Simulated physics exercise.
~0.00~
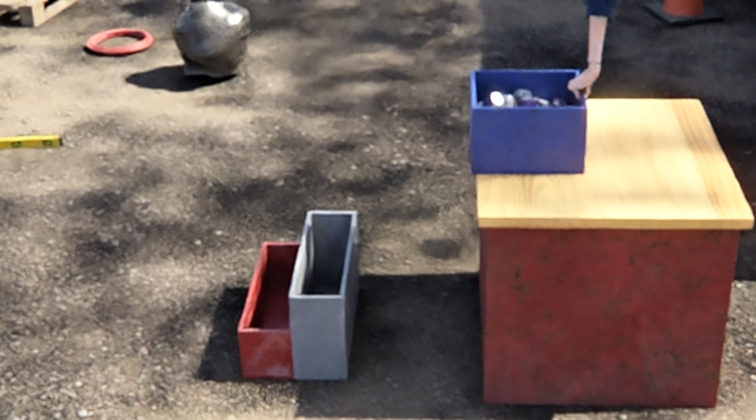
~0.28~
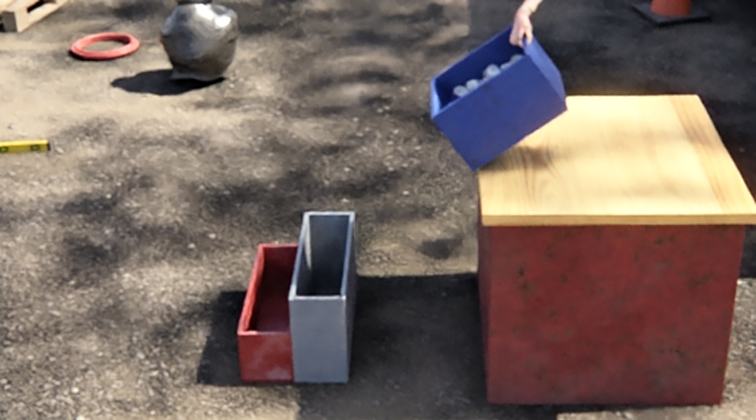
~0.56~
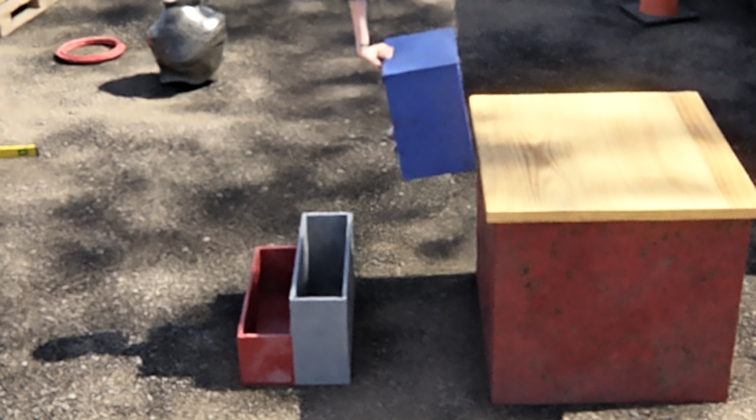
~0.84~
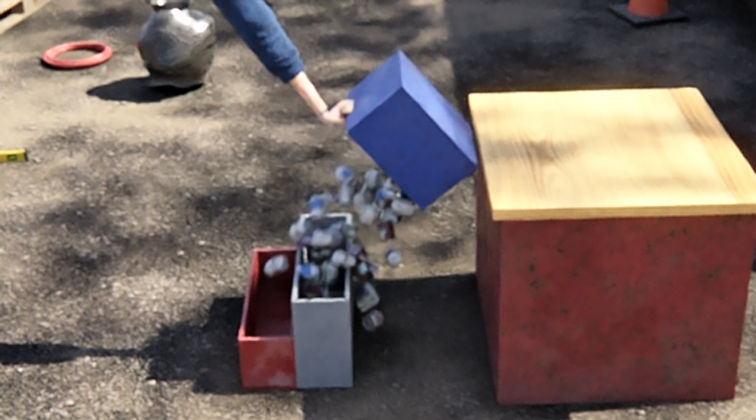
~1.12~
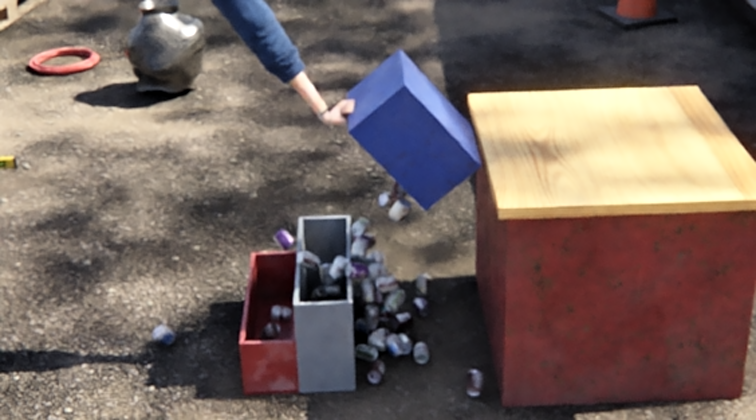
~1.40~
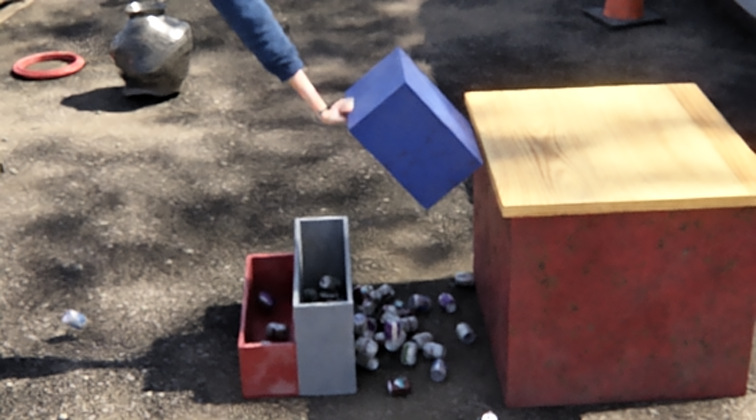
The video shows a hand lifting a blue crate of mini cans off a wooden-topped bench and tipping it over a grey box and a red box. The cans tumble out, some landing in the grey box, a few in the red, and most on the ground near the bench.
